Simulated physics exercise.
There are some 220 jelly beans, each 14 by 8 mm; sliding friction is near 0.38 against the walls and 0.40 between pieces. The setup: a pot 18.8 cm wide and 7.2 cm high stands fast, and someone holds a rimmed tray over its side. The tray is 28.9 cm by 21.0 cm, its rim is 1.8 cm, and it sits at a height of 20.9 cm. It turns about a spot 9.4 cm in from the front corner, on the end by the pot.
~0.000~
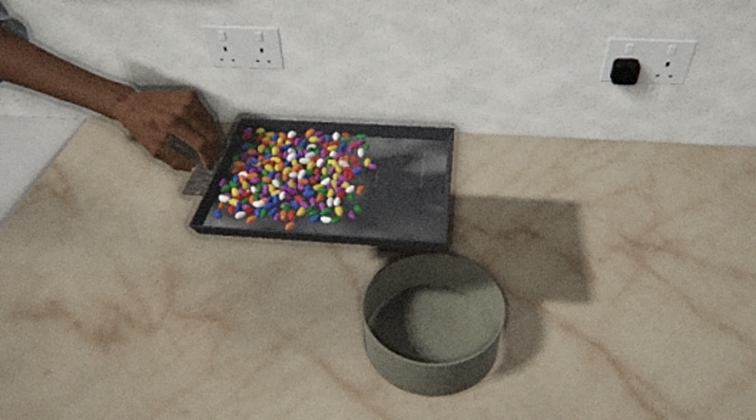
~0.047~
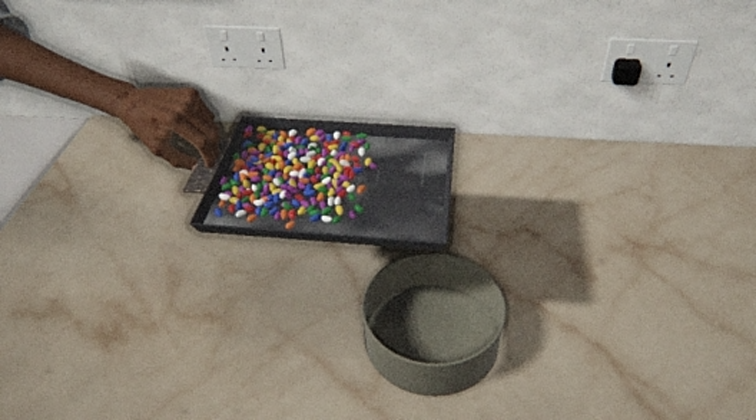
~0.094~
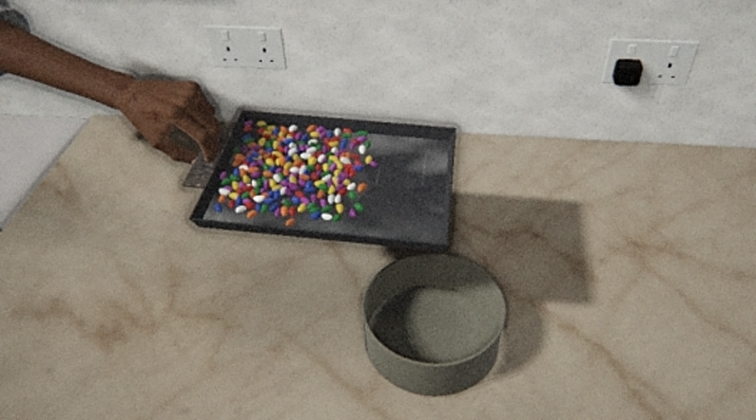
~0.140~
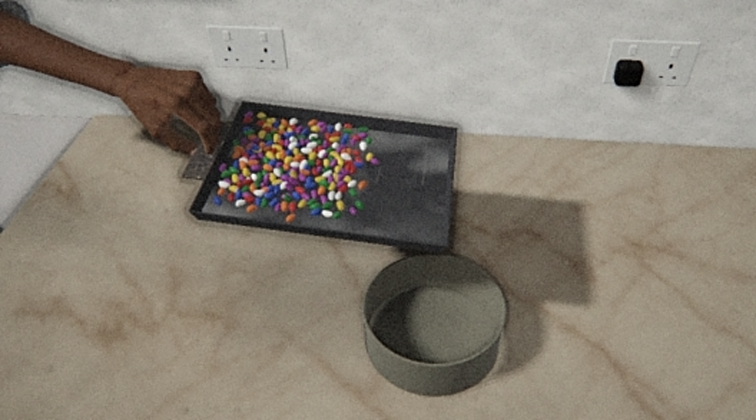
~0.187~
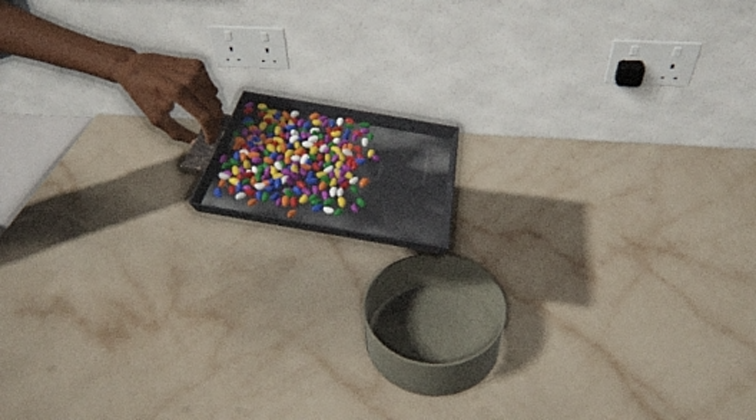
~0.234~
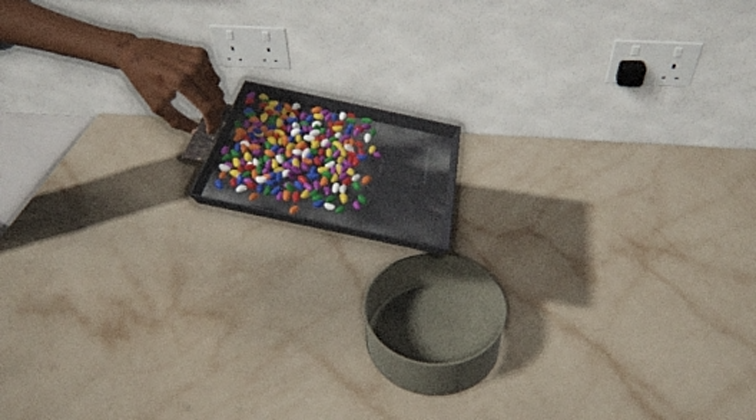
To begin with, a hand at the left holds a dark rimmed tray of colourful jelly beans almost level above a marble-look counter, beside a round grey-green pot. The hand then raises the tray's left end, slanting it modestly down toward the right, while the beans stay bunched on the left side and the pot remains still.
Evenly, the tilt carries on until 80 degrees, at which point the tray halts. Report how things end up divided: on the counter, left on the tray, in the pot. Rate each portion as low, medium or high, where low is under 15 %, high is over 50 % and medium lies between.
Counter medium, tray low, pot high.
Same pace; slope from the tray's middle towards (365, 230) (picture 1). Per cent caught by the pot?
90 %.
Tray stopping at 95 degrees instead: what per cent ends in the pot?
Estimate: Roughly 70 percent.
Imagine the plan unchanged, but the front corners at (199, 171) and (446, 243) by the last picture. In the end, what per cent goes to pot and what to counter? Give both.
In the pot: 30 per cent; on the counter: 65 per cent.
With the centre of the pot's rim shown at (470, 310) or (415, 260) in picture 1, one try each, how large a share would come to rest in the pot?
First try around 95 %, second around 10 %.
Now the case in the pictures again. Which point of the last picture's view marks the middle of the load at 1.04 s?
Expected load position: Near (471, 284).
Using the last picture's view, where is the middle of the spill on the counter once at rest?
The middle of the spill sits at roughly (559, 360).
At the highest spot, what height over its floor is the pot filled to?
Some 2.0 cm up.
Then, at 0.72 s, tilt 44 degrees; the tray holds 100 %, the pot 0 %.
After 1.04 s, tilt 66 degrees; the tray holds 40 %, the pot 25 %.
After 1.46 s, tilt 80 degrees; the tray holds 15 %, the pot 45 %.
By 2.9 s all is still; counter 30 %, tray 0 %, pot 70 %.
